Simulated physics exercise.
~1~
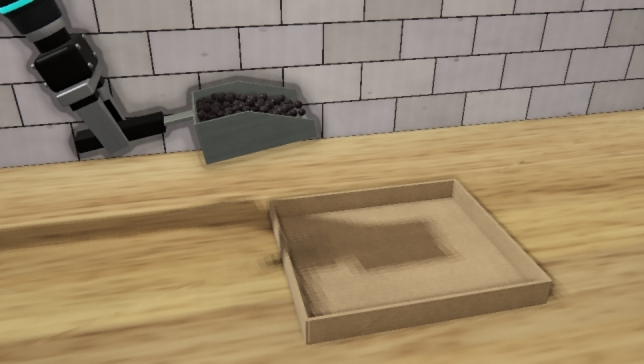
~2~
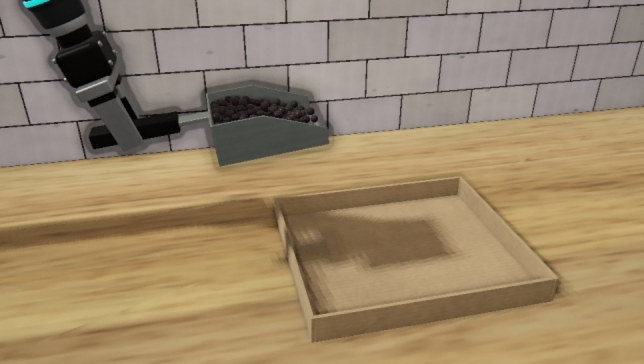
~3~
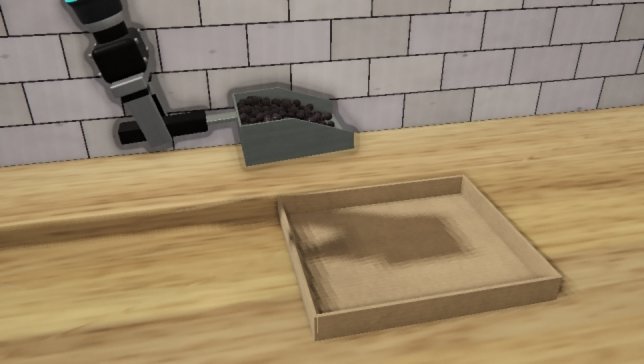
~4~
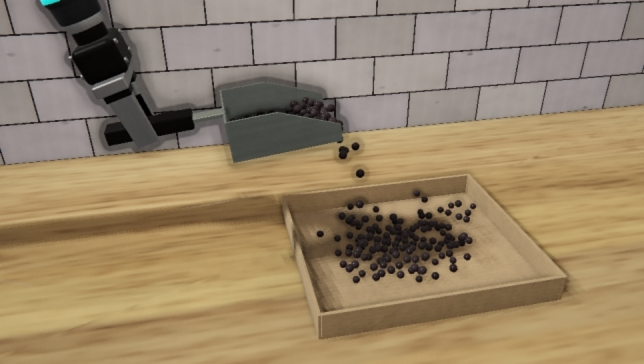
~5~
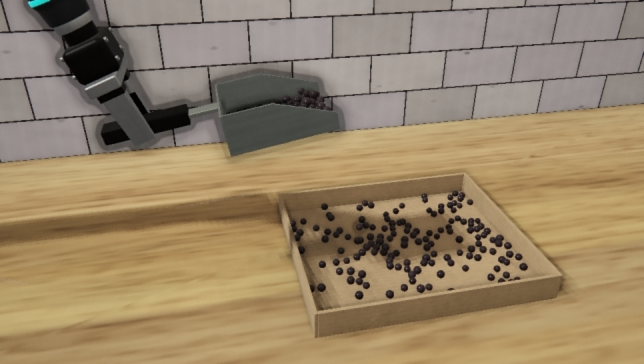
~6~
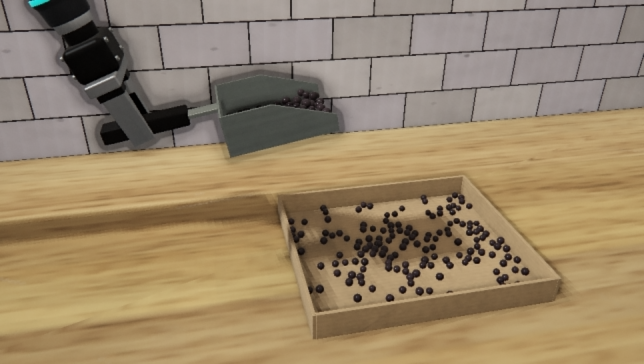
On a light wooden tabletop before a pale brick wall, seen from slightly above by a gently swaying camera, a black and grey robot arm at the left holds a grey scoop heaped with small dark beads. A shallow, open wooden tray sits empty to the right, nearer the viewer. The arm carries the scoop right, toward the tray, then draws it back a little as beads spill from its front and drop into the tray. The beads scatter across the tray floor while the scoop tips backward. Finally the scoop is still, some beads left inside it and many spread over the tray.
